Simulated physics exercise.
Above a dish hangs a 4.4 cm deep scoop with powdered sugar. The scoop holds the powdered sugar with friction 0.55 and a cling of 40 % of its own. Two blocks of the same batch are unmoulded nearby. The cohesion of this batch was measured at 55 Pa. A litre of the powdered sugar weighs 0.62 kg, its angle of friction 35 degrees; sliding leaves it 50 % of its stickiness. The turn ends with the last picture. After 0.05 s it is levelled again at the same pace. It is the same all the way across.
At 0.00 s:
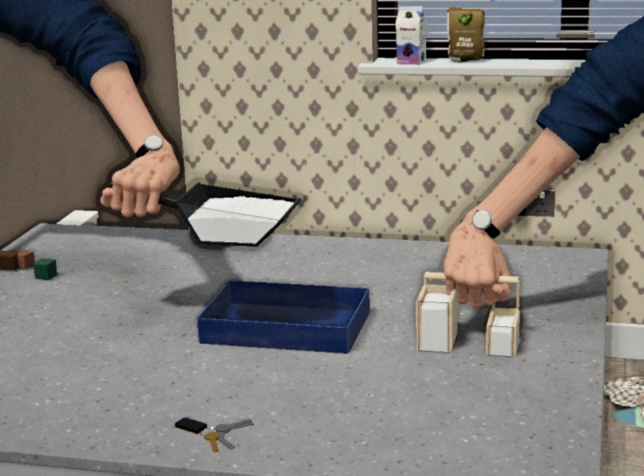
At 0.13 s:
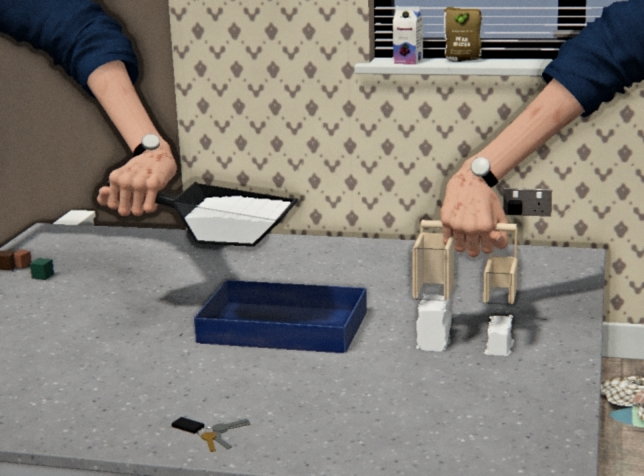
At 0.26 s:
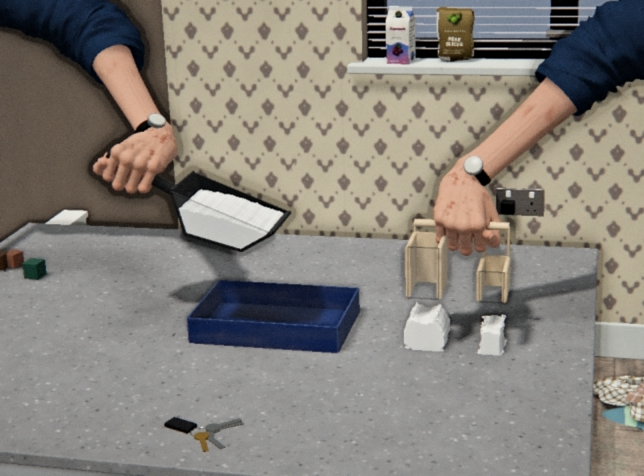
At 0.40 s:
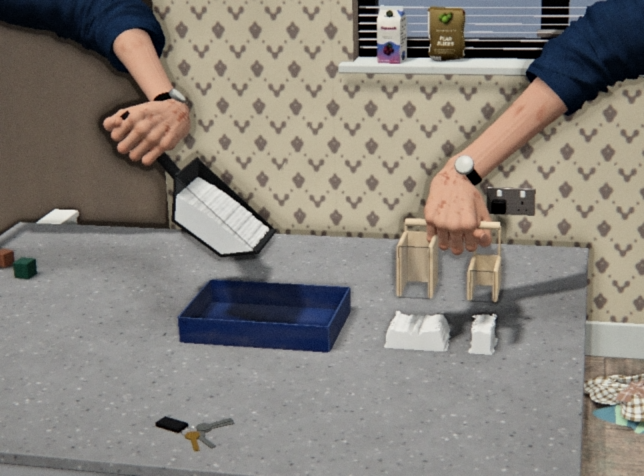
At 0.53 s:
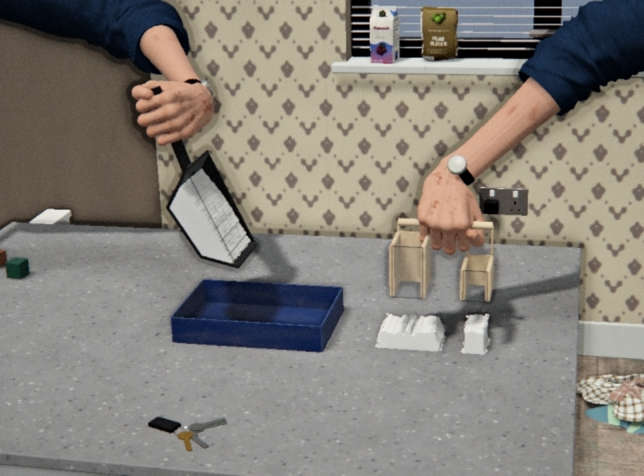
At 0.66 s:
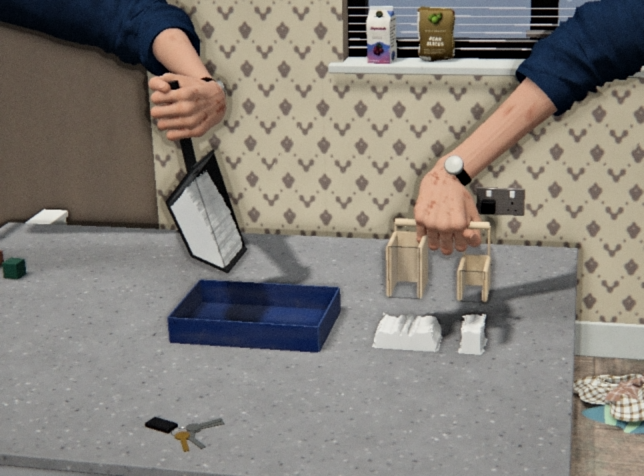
On a grey speckled worktop, one hand tilting a scoop of white powder steeply above a blue dish, another lifting moulds, the larger block slumping.
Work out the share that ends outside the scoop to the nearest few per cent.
About 7 %.
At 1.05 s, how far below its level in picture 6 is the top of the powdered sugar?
Roughly 4.0 cm.
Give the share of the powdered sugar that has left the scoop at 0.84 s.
About 0 %.
After 0.84 s, the scoop is at 58 degrees and 0 % has left it.
After 1.05 s, the scoop is at 24 degrees and 6 % has left it.
After 1.26 s, the scoop is at 0 degrees and 7 % has left it.
After 1.47 s, the scoop is at 0 degrees and 7 % has left it.
After 1.57 s, the scoop is at 0 degrees and 7 % has left it.
